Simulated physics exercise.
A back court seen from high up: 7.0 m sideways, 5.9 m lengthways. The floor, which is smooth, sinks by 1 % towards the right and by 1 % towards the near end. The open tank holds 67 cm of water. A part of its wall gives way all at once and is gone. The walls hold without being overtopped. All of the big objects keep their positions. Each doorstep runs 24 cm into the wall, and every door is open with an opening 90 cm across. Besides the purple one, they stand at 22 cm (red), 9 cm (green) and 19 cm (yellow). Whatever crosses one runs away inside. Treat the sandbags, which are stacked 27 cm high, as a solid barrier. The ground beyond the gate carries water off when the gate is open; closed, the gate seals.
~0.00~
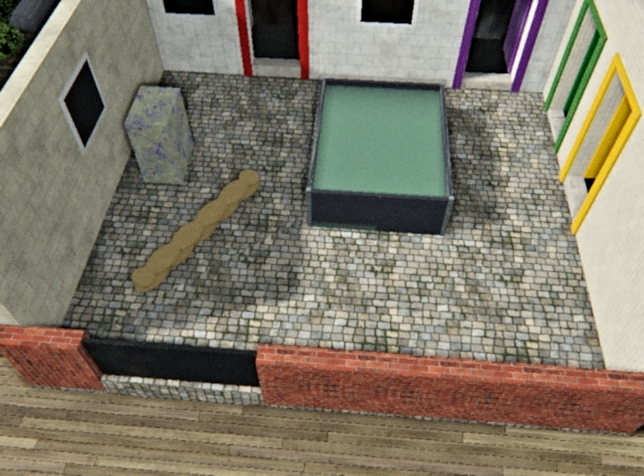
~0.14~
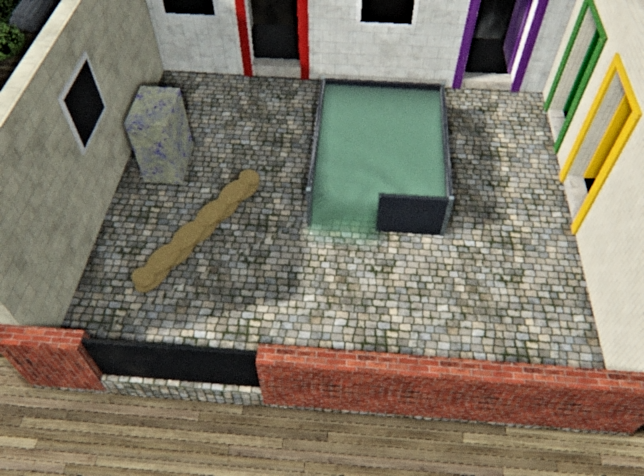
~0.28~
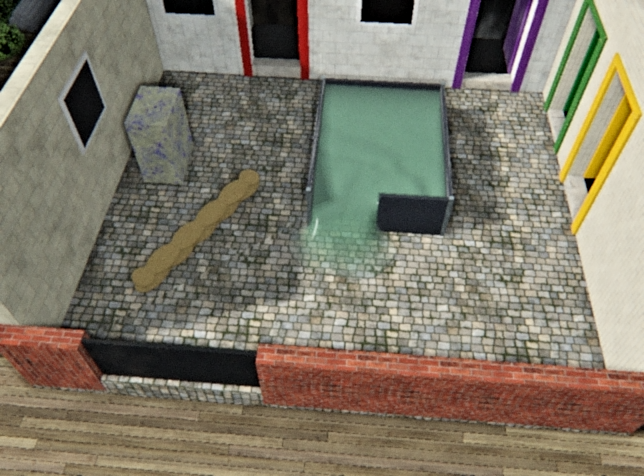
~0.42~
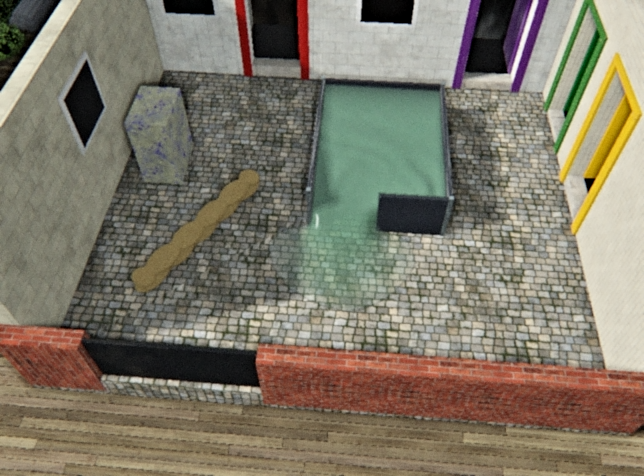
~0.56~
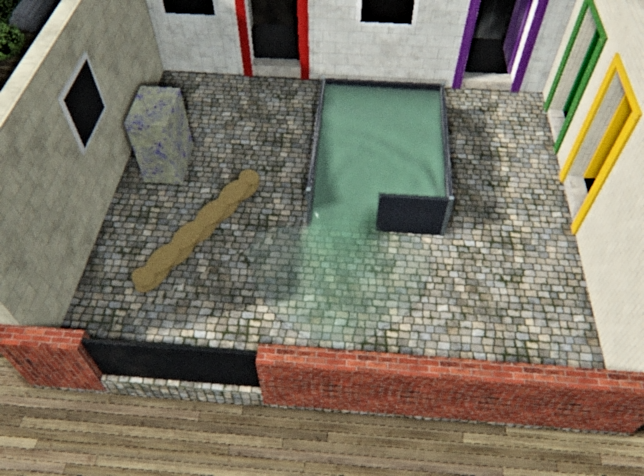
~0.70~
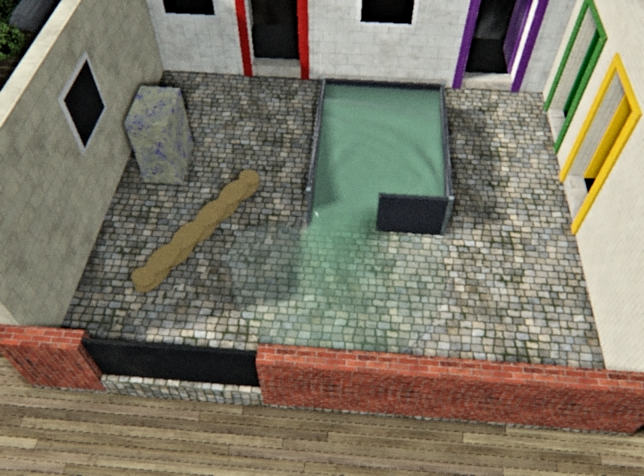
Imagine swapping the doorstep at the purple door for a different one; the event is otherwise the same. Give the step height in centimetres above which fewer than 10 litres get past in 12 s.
9 cm.
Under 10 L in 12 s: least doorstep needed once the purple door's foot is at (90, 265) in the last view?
Roughly 13.5 cm.
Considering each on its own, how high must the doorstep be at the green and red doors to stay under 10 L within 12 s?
About 10.0 cm at green and 6.5 cm at red.
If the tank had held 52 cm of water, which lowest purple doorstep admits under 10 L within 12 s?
Roughly 5.5 cm high.
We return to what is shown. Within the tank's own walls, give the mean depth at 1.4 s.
Around 50 cm on average.
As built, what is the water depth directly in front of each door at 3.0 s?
Lab note, cm: Purple 0; red 0; green 0; yellow 0.
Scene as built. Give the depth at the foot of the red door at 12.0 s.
Lab note: Depth approx. 8.0 cm.
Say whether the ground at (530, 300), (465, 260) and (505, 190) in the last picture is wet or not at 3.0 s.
So the three spots come out swamped, spared, spared, in that order.
After 1.4 s water covers 25 % of the floor, deepest (42 cm) near (334, 231); it has not reached the purple door.
After 3.0 s water covers 35 % of the floor, deepest (34 cm) near (50, 358); it has not reached the purple door.
After 12.0 s water covers 95 % of the floor, deepest (14 cm) near (551, 168); 11 cm at the purple door, 0 litres in over its 17 cm doorstep.
At the purple door as built, the water arrived by 5.4 s and peaked near 12 cm at 10.6 s.
With a doorstep of 7.5 cm, 31 litres would have come in within the 12 s; with 10 cm, 4 litres. So under 10 litres takes about 9 cm.
